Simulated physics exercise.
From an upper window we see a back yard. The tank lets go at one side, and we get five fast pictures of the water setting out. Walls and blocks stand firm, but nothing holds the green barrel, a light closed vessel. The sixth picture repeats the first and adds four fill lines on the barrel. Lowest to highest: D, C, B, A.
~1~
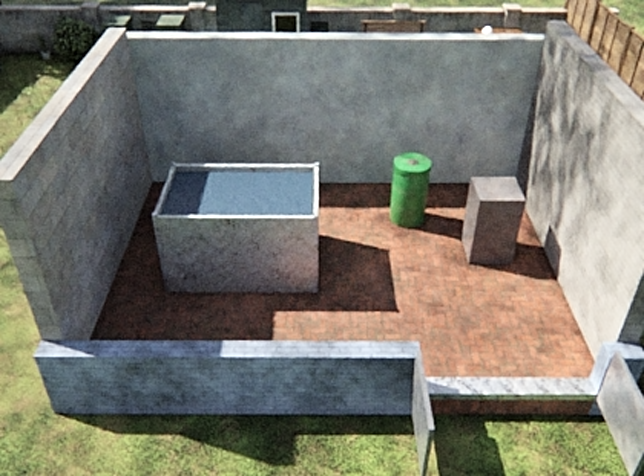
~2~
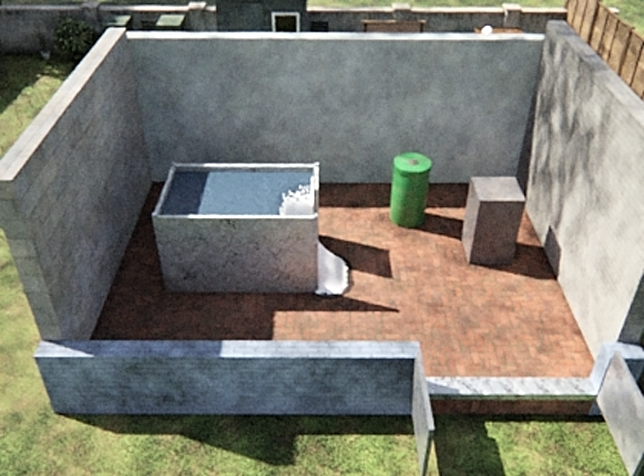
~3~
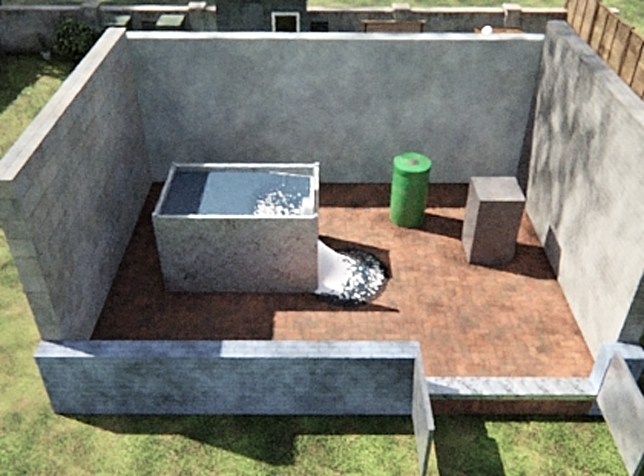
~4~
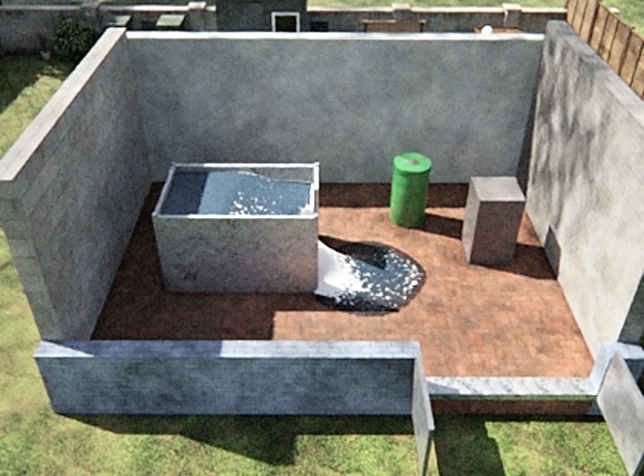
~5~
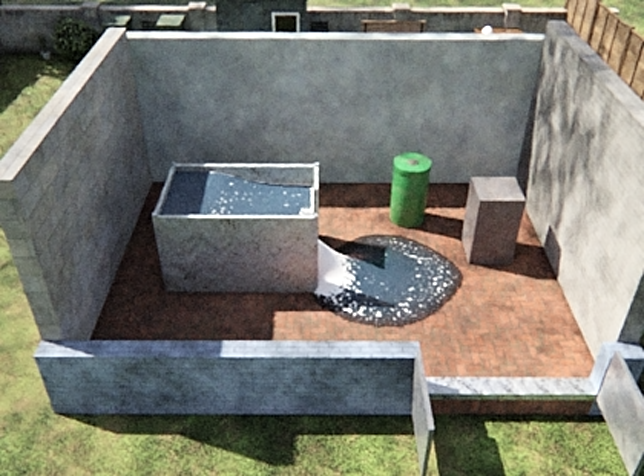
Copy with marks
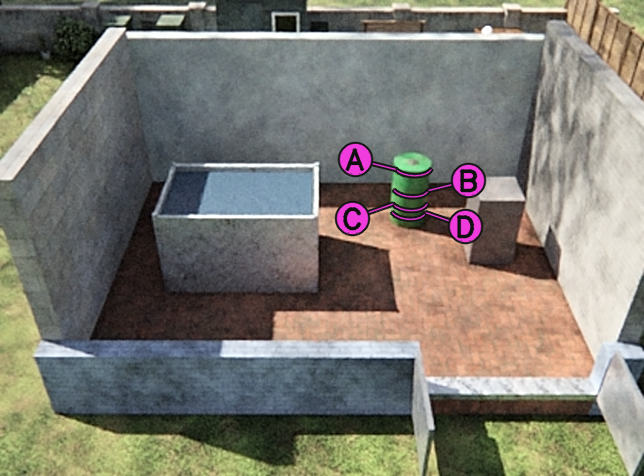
A large concrete tank full of water stood in a walled back yard, then water gushed from its right side and spread in a widening, foamy puddle across the brick ground near a green barrel.
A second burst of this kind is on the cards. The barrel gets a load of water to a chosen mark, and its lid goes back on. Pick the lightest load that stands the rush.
Use line D.
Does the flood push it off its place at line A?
No, that is safe.
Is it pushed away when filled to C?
No, that is safe.
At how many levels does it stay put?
All of them.
On the marked copy, A at (414, 175); B at (412, 196); C at (411, 210); D at (410, 219); from the bottom up D, C, B, A.
With A, it does not move.
With B, it does not move.
With C, it does not move.
With D, it does not move.
